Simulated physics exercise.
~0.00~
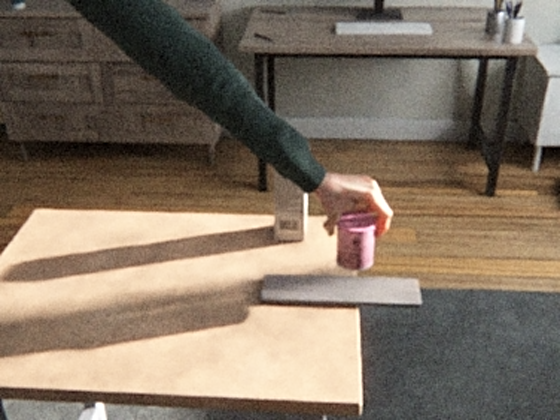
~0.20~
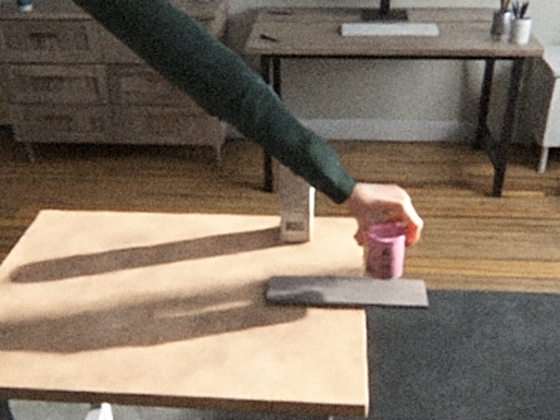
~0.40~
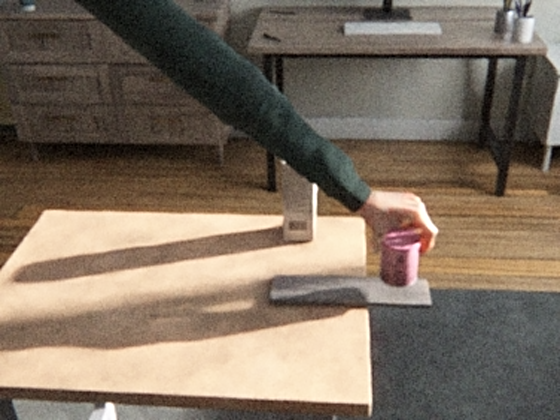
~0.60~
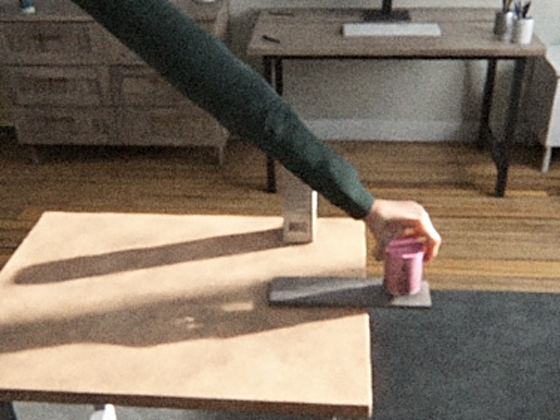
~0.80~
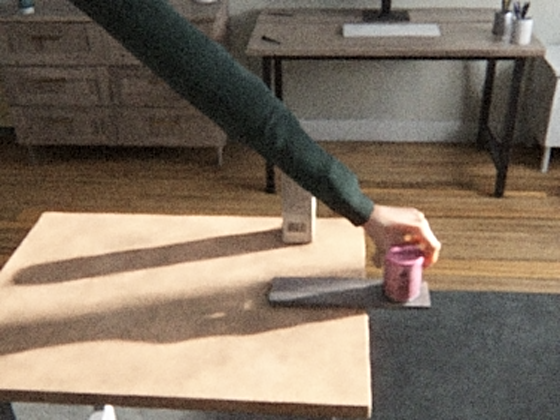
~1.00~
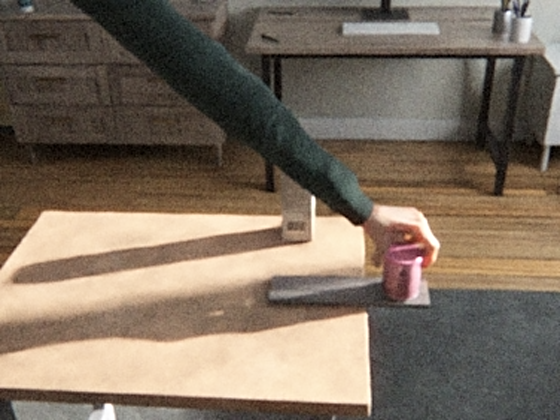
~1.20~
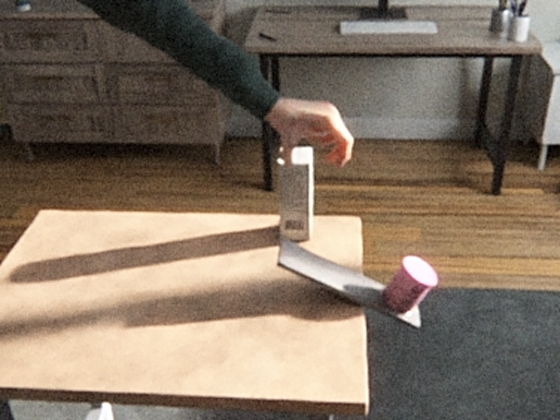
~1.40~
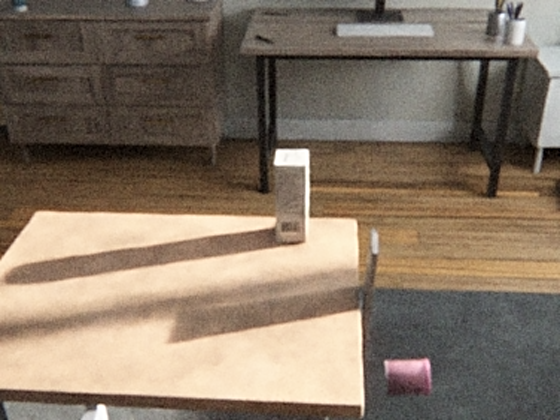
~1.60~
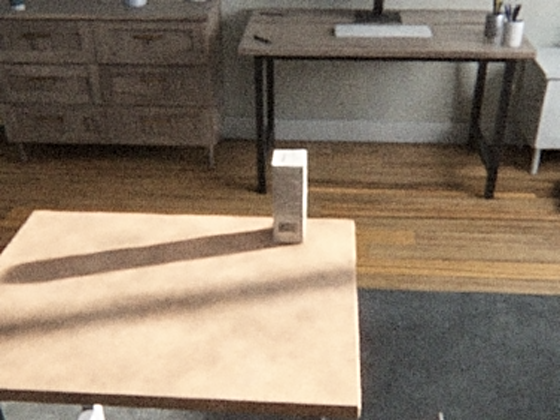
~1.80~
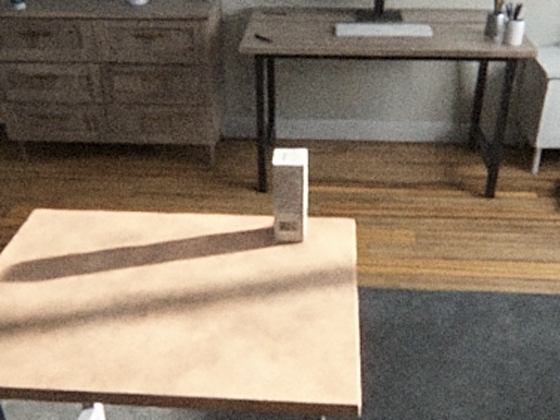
A hand in a dark green sleeve holds a pink tin above the outer end of a grey board that juts past the right edge of a pale wooden table. The slightly swaying view looks down into a room with a drawer chest and desk behind, and a white carton stands near the table's far right corner. The hand moves right and lowers the tin onto the overhang. It lets go and draws back, and the board tips, its inner end rising as the tin leans. Both drop off the edge and out of sight, leaving the carton standing unmoved.
